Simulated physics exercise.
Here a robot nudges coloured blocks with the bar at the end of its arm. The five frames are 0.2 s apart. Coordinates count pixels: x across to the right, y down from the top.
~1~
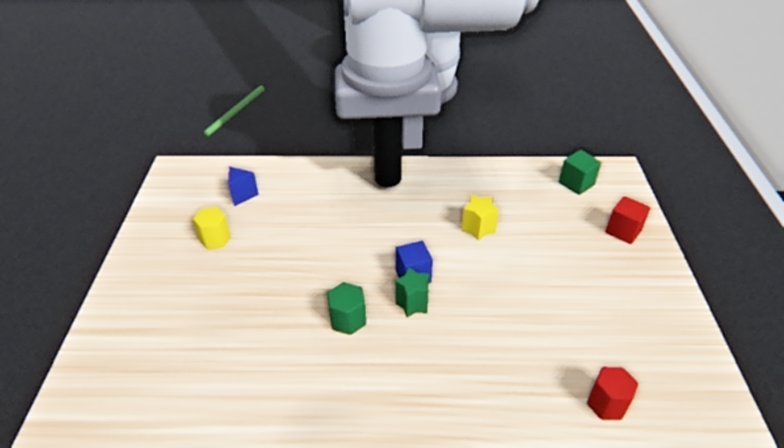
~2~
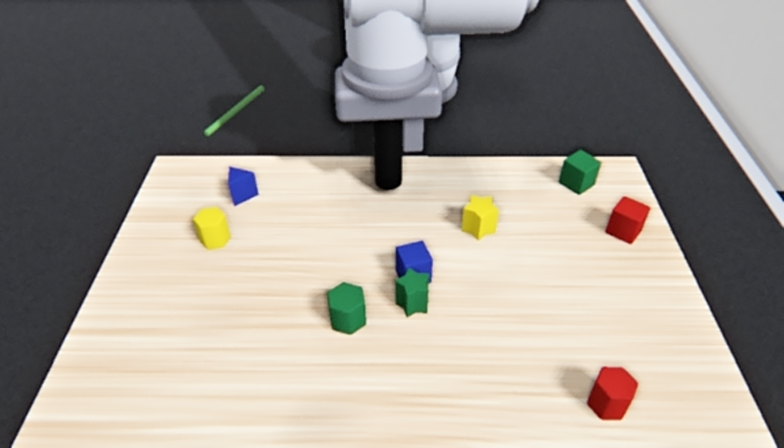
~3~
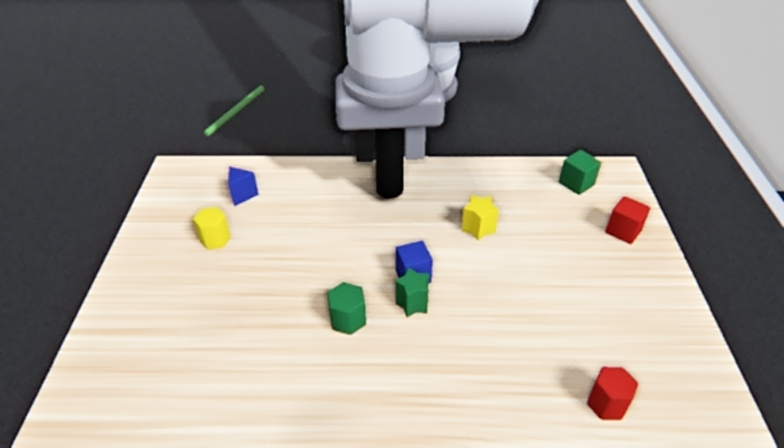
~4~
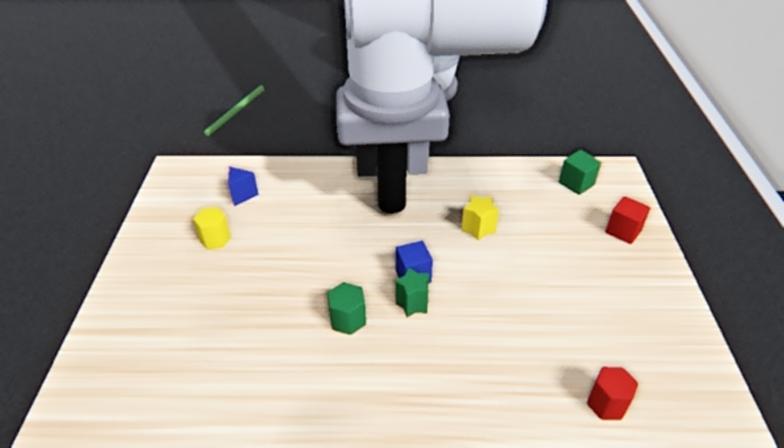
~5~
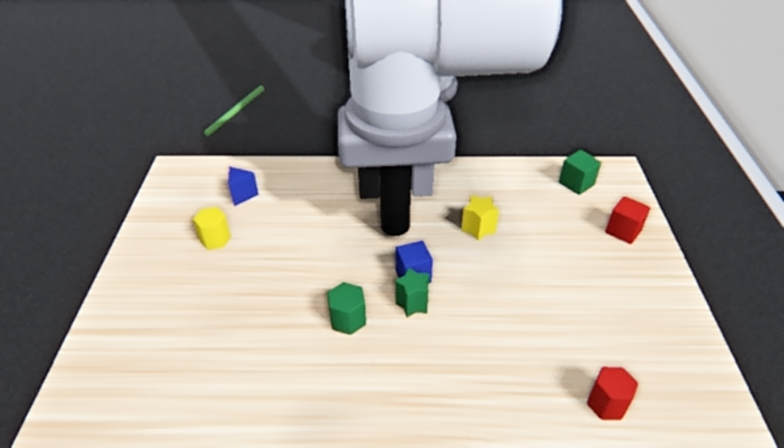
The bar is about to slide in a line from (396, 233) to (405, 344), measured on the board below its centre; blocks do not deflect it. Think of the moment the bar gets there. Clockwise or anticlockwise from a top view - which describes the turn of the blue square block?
Overhead view: Anti-clockwise.
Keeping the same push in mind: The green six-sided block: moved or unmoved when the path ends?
The green six-sided block keeps its place.
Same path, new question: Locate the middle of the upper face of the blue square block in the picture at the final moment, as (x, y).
The middle of its top is at (438, 286).
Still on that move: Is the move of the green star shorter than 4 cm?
I expect not.
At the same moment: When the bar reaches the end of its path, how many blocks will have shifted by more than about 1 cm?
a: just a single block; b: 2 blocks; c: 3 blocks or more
I choose b.
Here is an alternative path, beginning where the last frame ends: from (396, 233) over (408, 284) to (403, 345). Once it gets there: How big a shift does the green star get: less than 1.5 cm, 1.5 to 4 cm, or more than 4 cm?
Shift of over 4 cm.
The first path, step by step. One third of the way, bar at (398, 260); green star at (419, 292); blue square block at (418, 262), turned 10° anticlockwise.
Two thirds of the way, bar at (401, 297); green star at (433, 311), turned 65° clockwise; blue square block at (435, 285), turned 60° anticlockwise.
At the end, bar at (405, 337); green six-sided block in place; green star at (438, 320), turned 30° clockwise; blue square block at (438, 286), turned 70° anticlockwise.
